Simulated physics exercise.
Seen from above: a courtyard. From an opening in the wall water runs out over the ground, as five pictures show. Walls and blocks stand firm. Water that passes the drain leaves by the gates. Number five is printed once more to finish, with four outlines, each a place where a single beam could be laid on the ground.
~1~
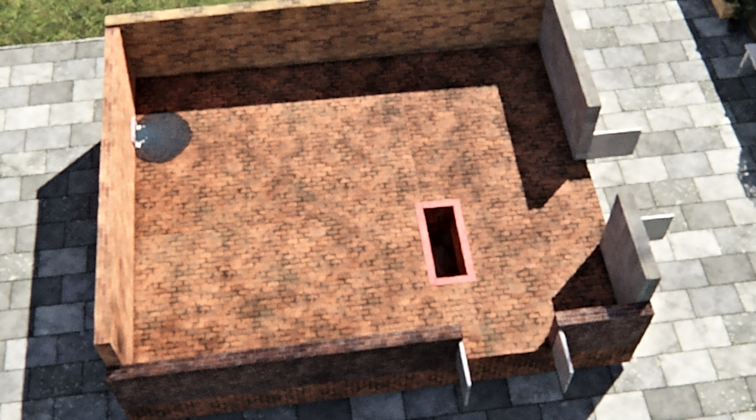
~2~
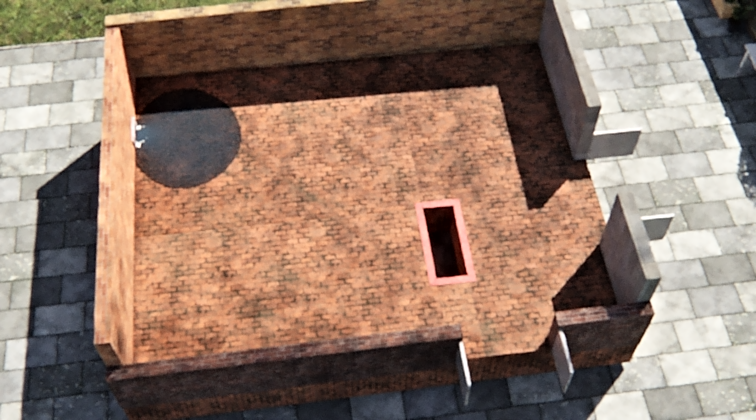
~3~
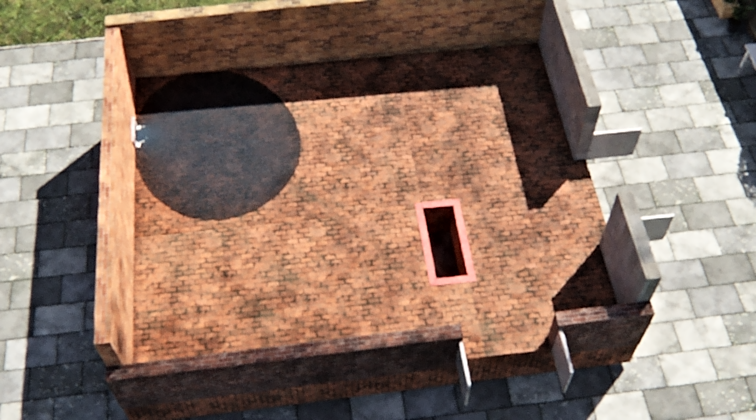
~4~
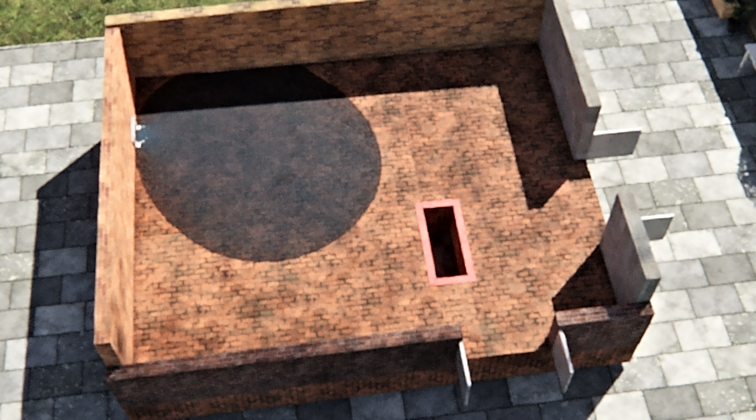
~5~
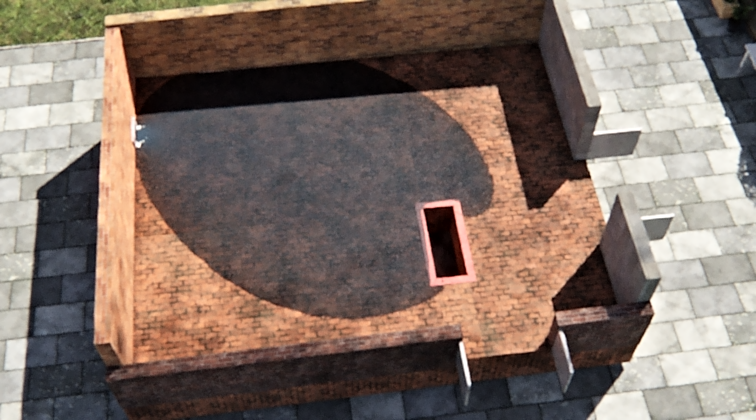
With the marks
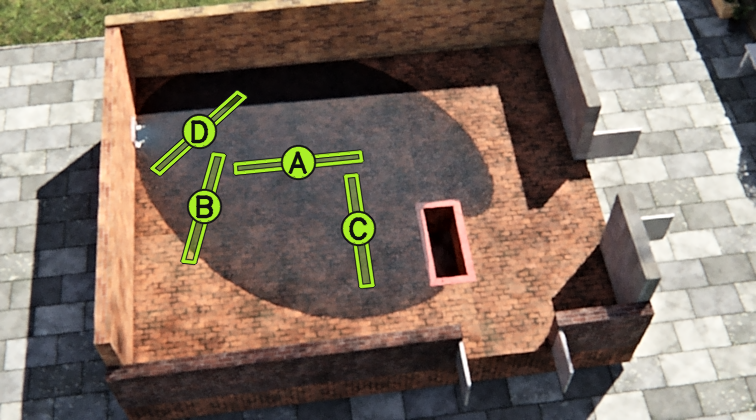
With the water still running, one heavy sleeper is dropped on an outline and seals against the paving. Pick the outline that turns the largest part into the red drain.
B is best.
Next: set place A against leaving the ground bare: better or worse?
Place A is worse.
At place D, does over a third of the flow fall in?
No.
On the marked copy, A from (235, 168) to (360, 156); B from (188, 261) to (218, 154); C from (367, 285) to (351, 175); D from (155, 171) to (241, 94).
With A, about 15 % of the stream goes into the red drain, about 83 % out by the gates.
With B, about 22 % of the stream goes into the red drain, about 75 % out by the gates.
With C, about 11 % of the stream goes into the red drain, about 87 % out by the gates.
With D, about 14 % of the stream goes into the red drain, about 82 % out by the gates.
